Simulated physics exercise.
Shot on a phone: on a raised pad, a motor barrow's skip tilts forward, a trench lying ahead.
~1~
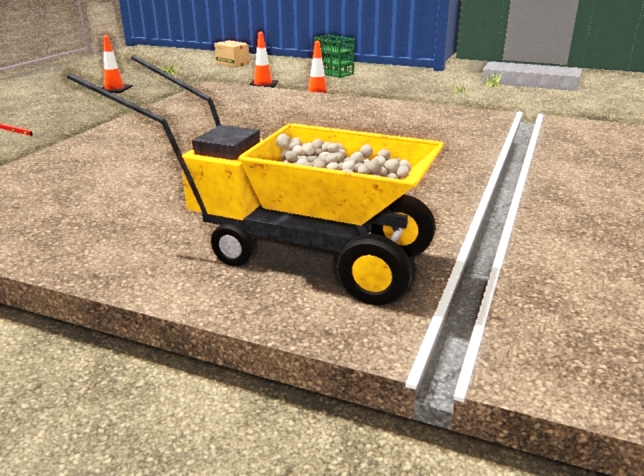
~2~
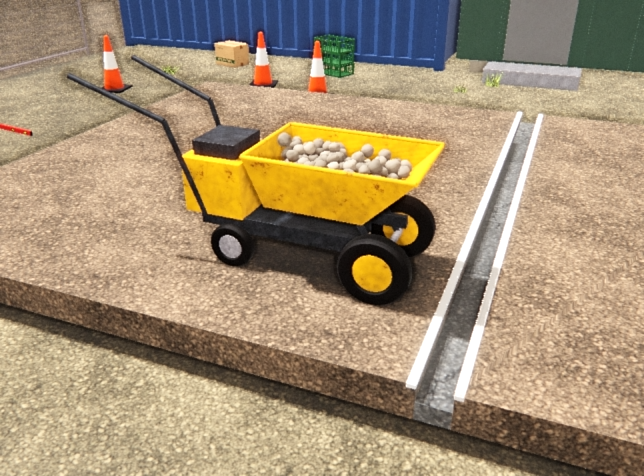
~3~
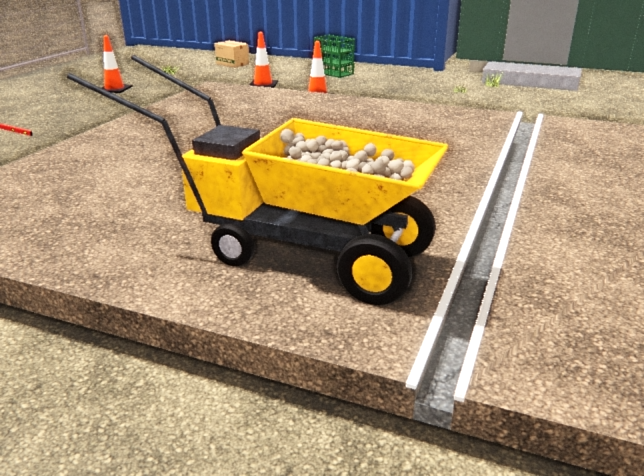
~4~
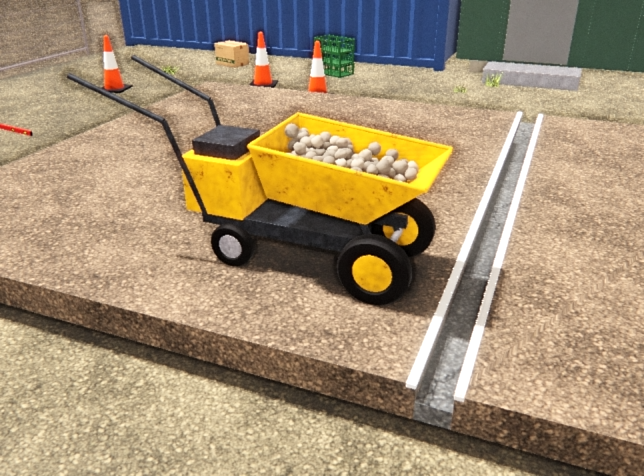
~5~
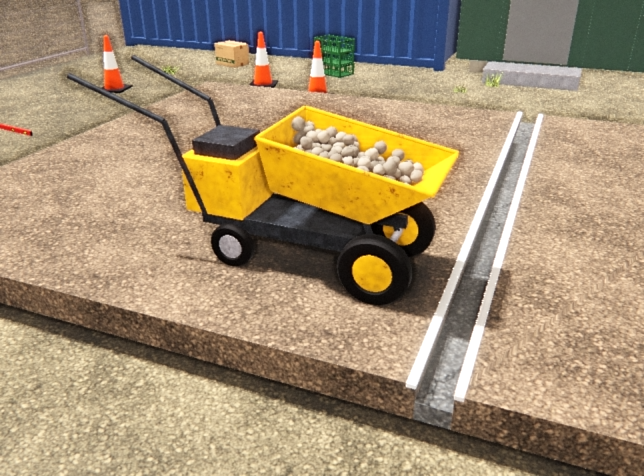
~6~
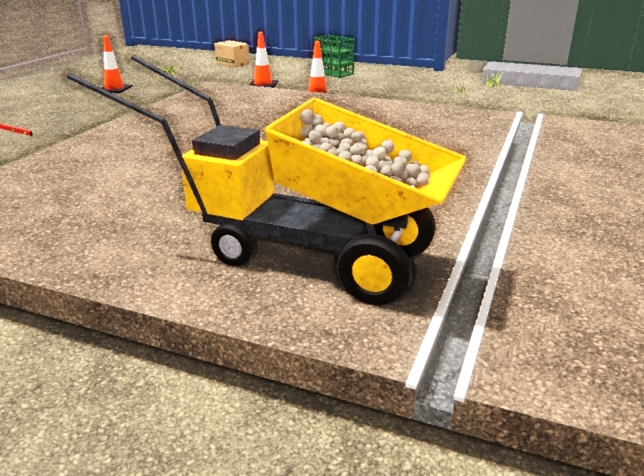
On a raised brown pad beside a narrow trench, a yellow motor barrow stood still while its skip, loaded with rounded stones, slowly tilted forward to the right, its back end lifting.
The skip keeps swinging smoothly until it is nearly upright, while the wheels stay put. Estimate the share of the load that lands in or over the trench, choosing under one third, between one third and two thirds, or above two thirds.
Honestly, the trench never gets a third of the load.
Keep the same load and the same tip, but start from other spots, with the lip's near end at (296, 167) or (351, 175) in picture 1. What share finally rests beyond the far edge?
Roughly 0 per cent, then roughly 20 per cent.
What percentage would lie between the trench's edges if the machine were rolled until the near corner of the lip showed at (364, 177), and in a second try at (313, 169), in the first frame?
Okay, so the first one ends at 40 % and the second at 30 %.
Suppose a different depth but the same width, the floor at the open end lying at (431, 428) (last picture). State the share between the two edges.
Roughly 0 in a hundred.
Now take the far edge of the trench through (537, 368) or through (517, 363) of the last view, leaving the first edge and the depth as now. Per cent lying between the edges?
About 70 and 50 per cent.
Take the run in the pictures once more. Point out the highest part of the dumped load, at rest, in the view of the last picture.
Roughly at (517, 288).
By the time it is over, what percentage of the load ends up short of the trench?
0 %.
Just after the last frame, skip tipped well over; every one in the skip.
A moment on, skip tipped steeply; the larger part in the skip; about a tenth beyond it; just a few falling.
Further on, skip tipped right over; about a tenth in the skip; just a few in or heaped over the trench; the larger part beyond it.
When it is over, skip tipped right over; about a tenth in the skip; just a few in or heaped over the trench; the larger part beyond it.
